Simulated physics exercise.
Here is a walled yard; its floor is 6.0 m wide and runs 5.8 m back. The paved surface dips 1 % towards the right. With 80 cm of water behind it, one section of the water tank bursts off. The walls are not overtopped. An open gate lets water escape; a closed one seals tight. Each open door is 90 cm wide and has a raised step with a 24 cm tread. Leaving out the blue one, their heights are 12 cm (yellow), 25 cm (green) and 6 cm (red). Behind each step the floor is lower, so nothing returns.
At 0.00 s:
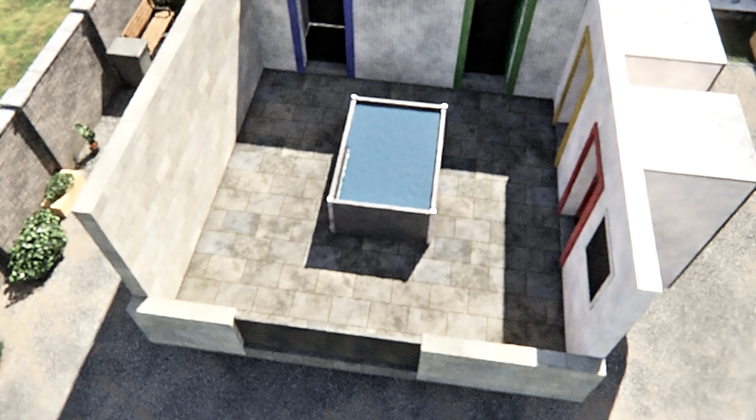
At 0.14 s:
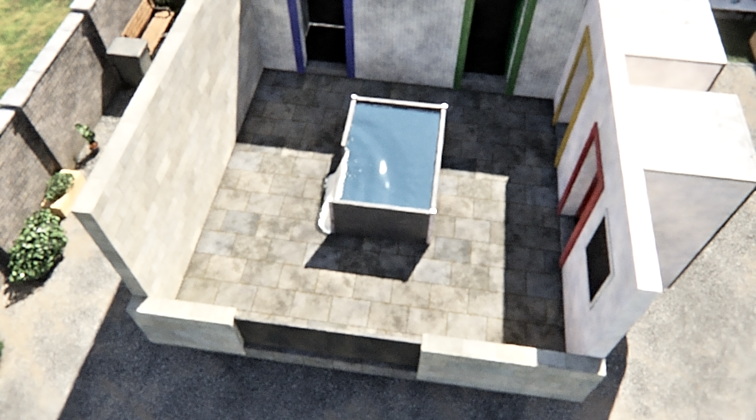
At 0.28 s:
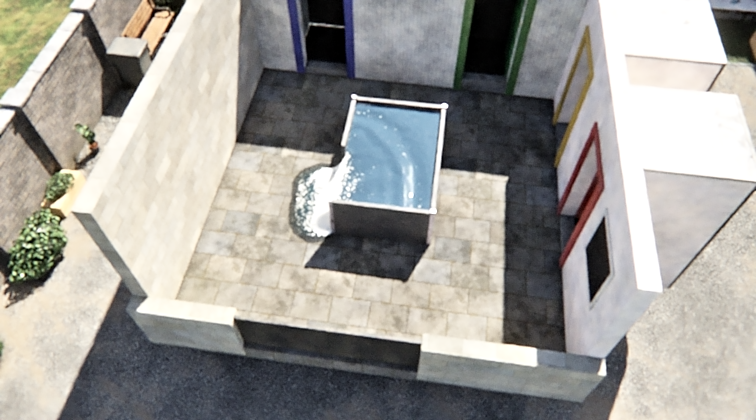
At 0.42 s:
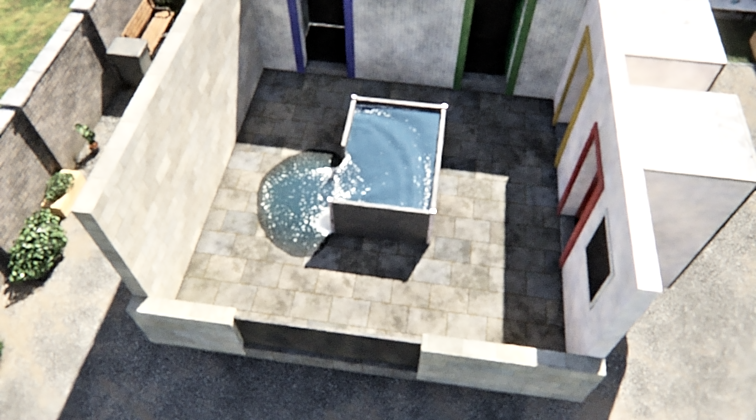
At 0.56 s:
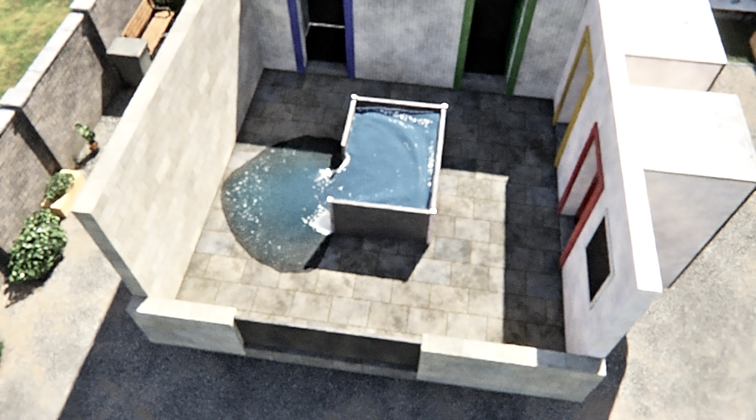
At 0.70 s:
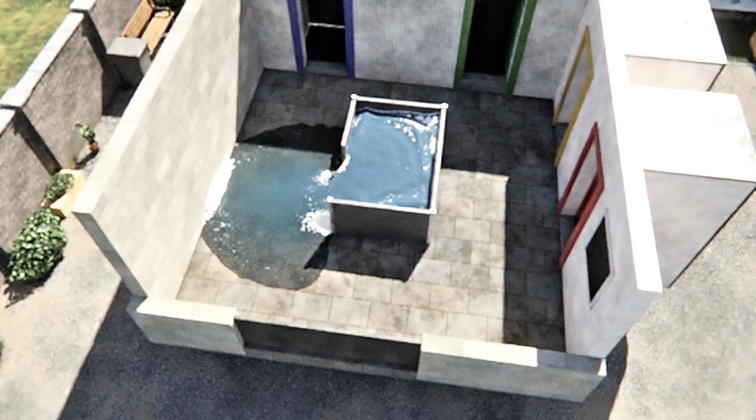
In a walled yard, water bursts from the tank's left side and spreads across the paving.
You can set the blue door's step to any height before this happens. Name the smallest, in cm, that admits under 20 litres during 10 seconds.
It would have to be roughly 13.5 cm high.
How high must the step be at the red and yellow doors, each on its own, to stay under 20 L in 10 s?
Roughly 9.0 cm at red and 12.5 cm at yellow.
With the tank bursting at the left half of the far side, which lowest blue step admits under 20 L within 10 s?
Some 23 cm.
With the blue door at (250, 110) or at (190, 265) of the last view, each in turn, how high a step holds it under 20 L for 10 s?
About 8.0 and 24 cm.
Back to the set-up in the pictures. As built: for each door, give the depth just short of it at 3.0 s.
In cm: Yellow 0, green 0, red 0, blue 19.
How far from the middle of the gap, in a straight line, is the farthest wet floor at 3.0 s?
About 3.8 m.
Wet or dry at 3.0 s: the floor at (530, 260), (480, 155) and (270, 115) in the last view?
In turn: Still dry, not reached, wet.
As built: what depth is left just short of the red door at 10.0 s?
Some 11.5 cm.
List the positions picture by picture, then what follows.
The water tank at (391, 154) is whole and still, 80 cm deep; the blue door at (323, 34) is dry, in the first frame.
The gap is at (341, 192), the front 0.3 m out at (325, 187); the back of the water tank holds 80 cm, in the second frame.
The front is at (296, 194), 0.8 m from the gap at (341, 194); 1.0 m2 of floor is wet, 80 cm left at the back, in the third frame.
Water pours out at (341, 195) and has run 1.4 m, to (262, 193); about 9 cm deep outside, 75 cm at the back, in the fourth frame.
The front is at (226, 186), 2.1 m from the gap at (341, 195); 4.2 m2 of floor is wet, 67 cm left at the back, in the fifth frame.
Water pours out at (341, 195) and has run 2.2 m, to (203, 229); about 6 cm deep outside, 69 cm at the back; 1.6 m in a straight line remain to the blue door at (323, 34), in the sixth frame.
After 1.4 s water covers 25 % of the floor, deepest (44 cm) near (228, 191); it has not reached the blue door.
After 3.0 s water covers 50 % of the floor, deepest (32 cm) near (168, 321); 19 cm at the blue door, 4 litres in over its 13 cm step.
After 10.0 s water covers 100 % of the floor, deepest (16 cm) near (556, 191); 6 cm at the blue door, 22 litres in over its 13 cm step.
At the blue door as built, the water arrived by 2.2 s and peaked near 19 cm at 2.8 s.
With a step of 11 cm, 38 litres would have come in within the 10 s; with 15 cm, 11 litres. So under 20 litres takes about 13.5 cm.
